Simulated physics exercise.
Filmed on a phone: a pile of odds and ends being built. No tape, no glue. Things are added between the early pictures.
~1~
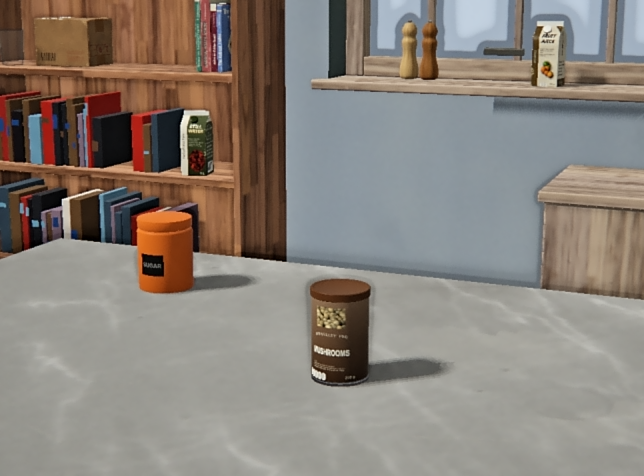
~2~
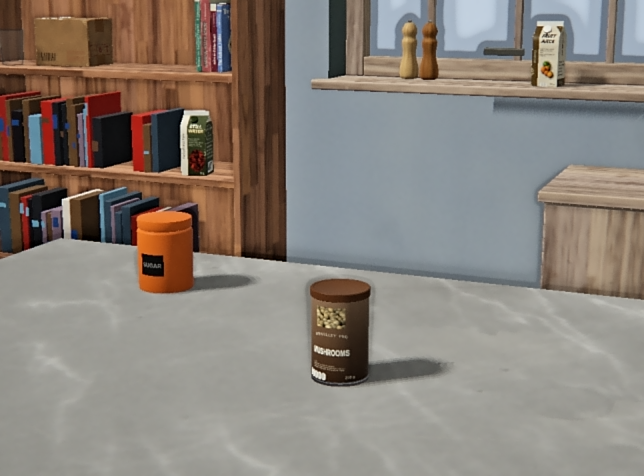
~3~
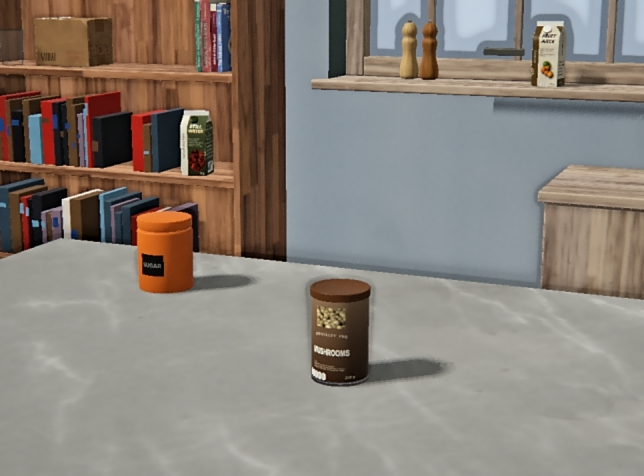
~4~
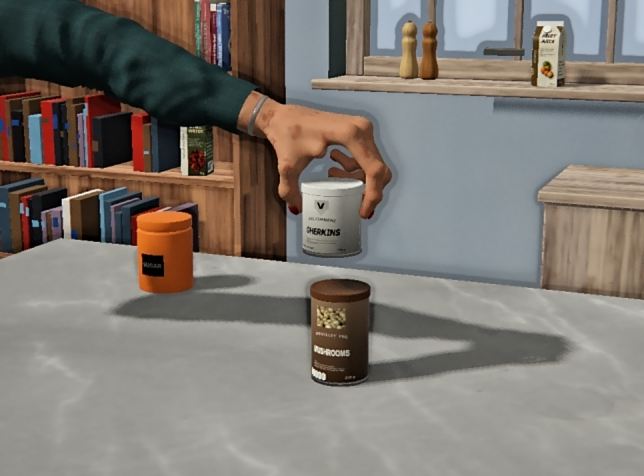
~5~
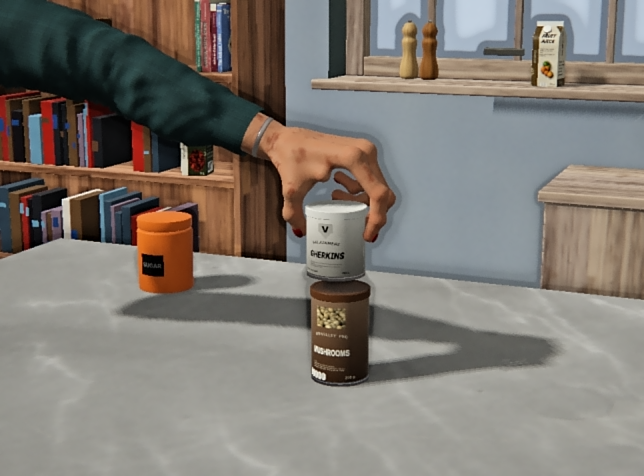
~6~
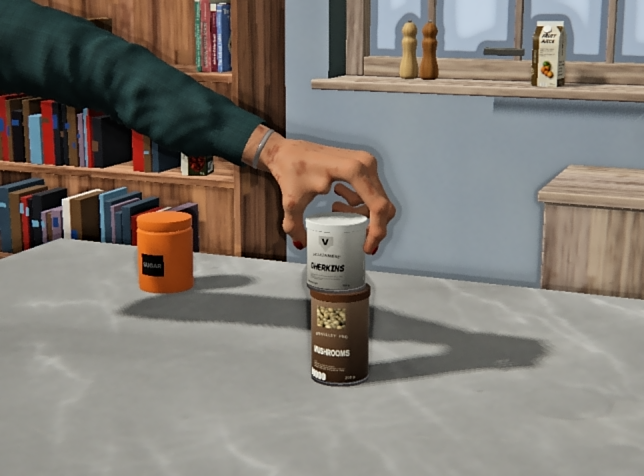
A hand reaching in from the left and lowering a white tin onto a brown tin beside an orange jar.
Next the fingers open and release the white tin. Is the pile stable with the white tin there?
It holds.
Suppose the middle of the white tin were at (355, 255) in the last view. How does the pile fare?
Then it keeps its balance.
Then, 0.70 s on from there, no change.
Then, 1.60 s on from there, white tin resting near (336, 253).
In the end, all 3 unmoved. At the end, from the last picture's camera, white tin near (336, 253). The pile keeps its balance.
